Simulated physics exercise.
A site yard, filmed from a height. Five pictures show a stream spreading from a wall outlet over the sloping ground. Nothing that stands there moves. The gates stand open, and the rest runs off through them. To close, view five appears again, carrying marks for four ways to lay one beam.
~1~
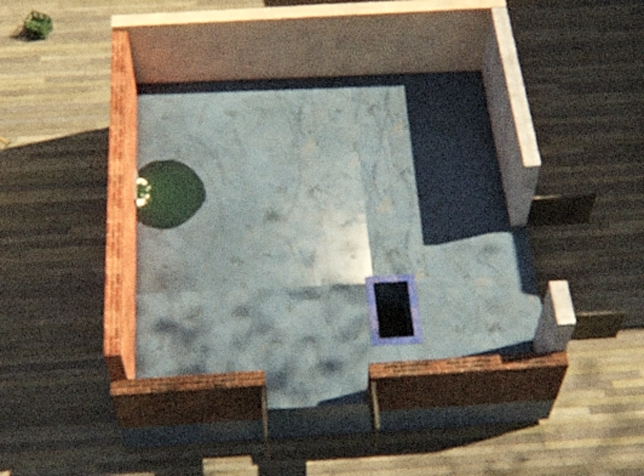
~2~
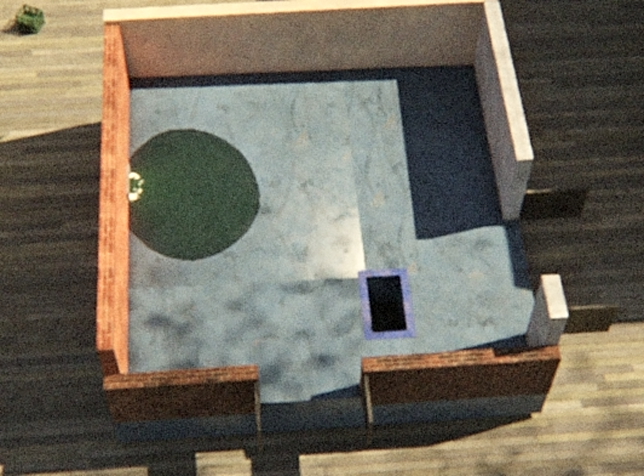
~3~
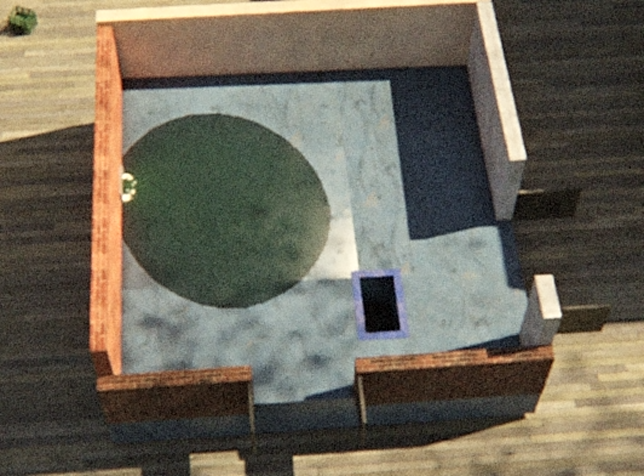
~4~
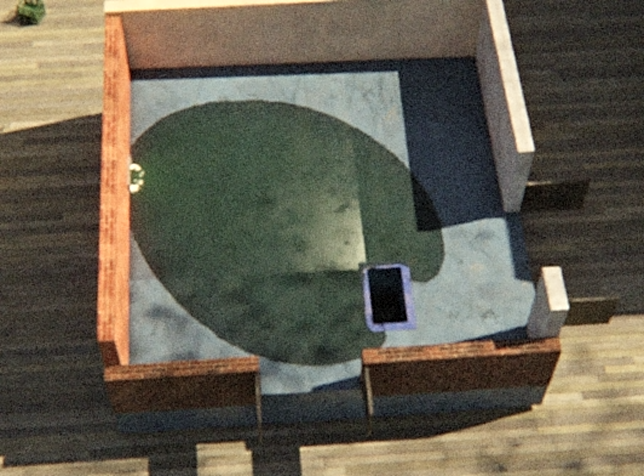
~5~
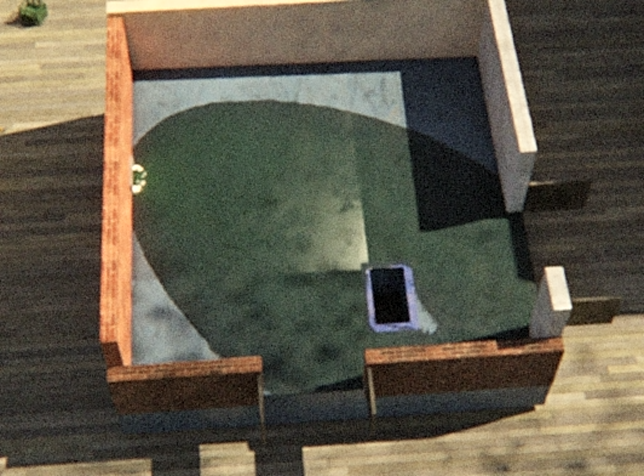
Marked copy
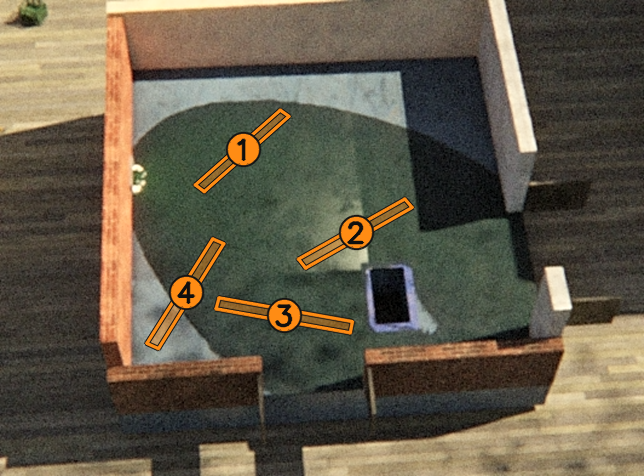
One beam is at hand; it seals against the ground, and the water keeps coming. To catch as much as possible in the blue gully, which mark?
3.
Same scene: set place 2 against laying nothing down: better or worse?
Place 2 is worse.
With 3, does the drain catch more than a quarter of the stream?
Yes.
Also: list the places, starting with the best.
Best to worst: 3, 4, 1, 2.
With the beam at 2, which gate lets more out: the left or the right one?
The right one.
In orange, 1 from (199, 188) to (284, 113); 2 from (302, 263) to (408, 203); 3 from (217, 303) to (351, 327); 4 from (152, 346) to (218, 241).
If 1 is chosen, about 20 % of the stream goes into the blue gully, about 80 % out by the gates.
If 2 is chosen, about 8 % of the stream goes into the blue gully, about 92 % out by the gates.
If 3 is chosen, about 46 % of the stream goes into the blue gully, about 54 % out by the gates.
If 4 is chosen, about 30 % of the stream goes into the blue gully, about 70 % out by the gates.
